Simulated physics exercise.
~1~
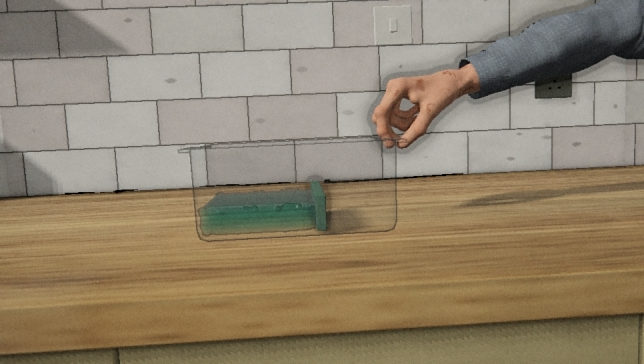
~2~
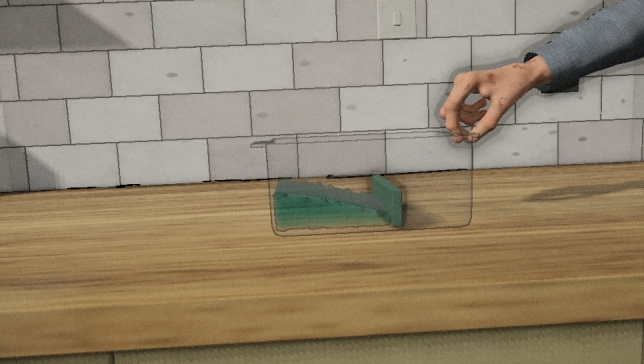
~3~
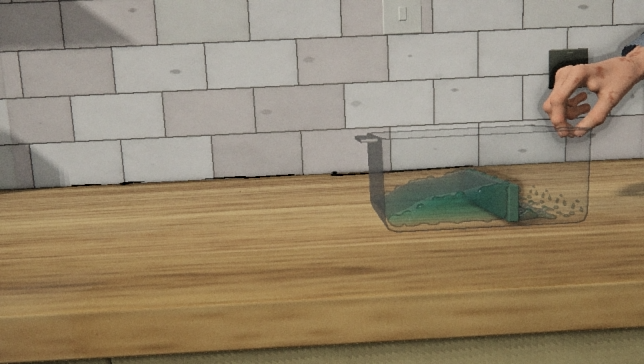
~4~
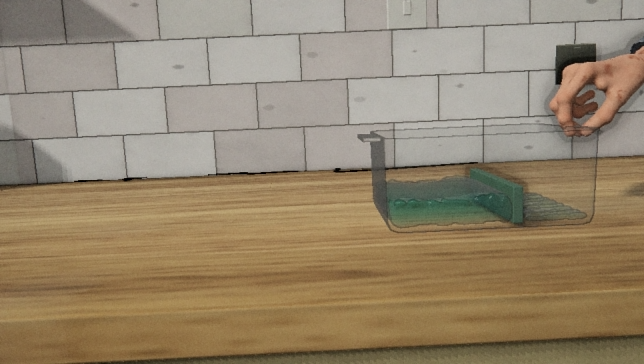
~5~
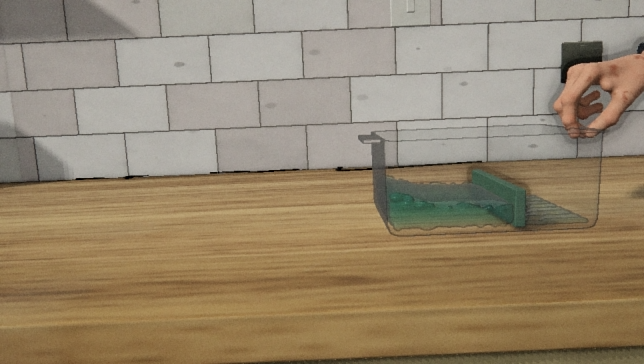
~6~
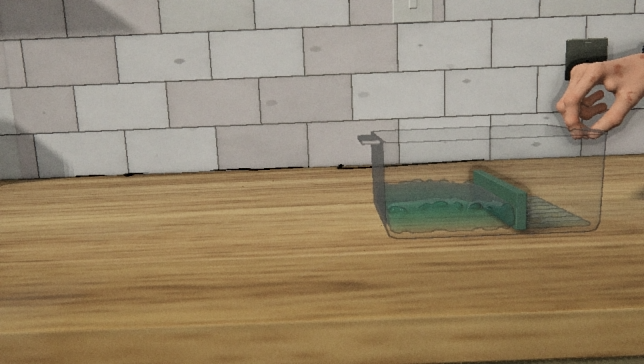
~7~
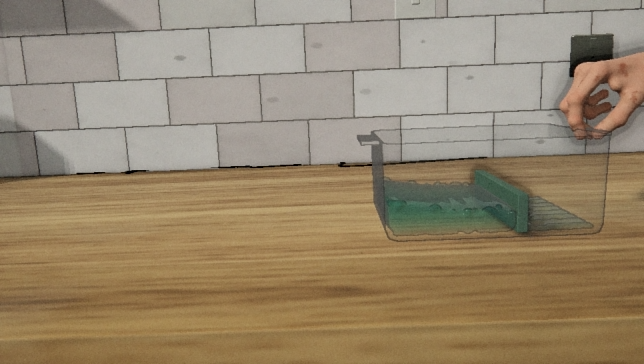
A clear oblong tub with a green divider and water in its left half was pulled rightwards along a wooden counter by a hand, and the water sloshed, some crossing into the right side, before the tub stopped and the water settled.
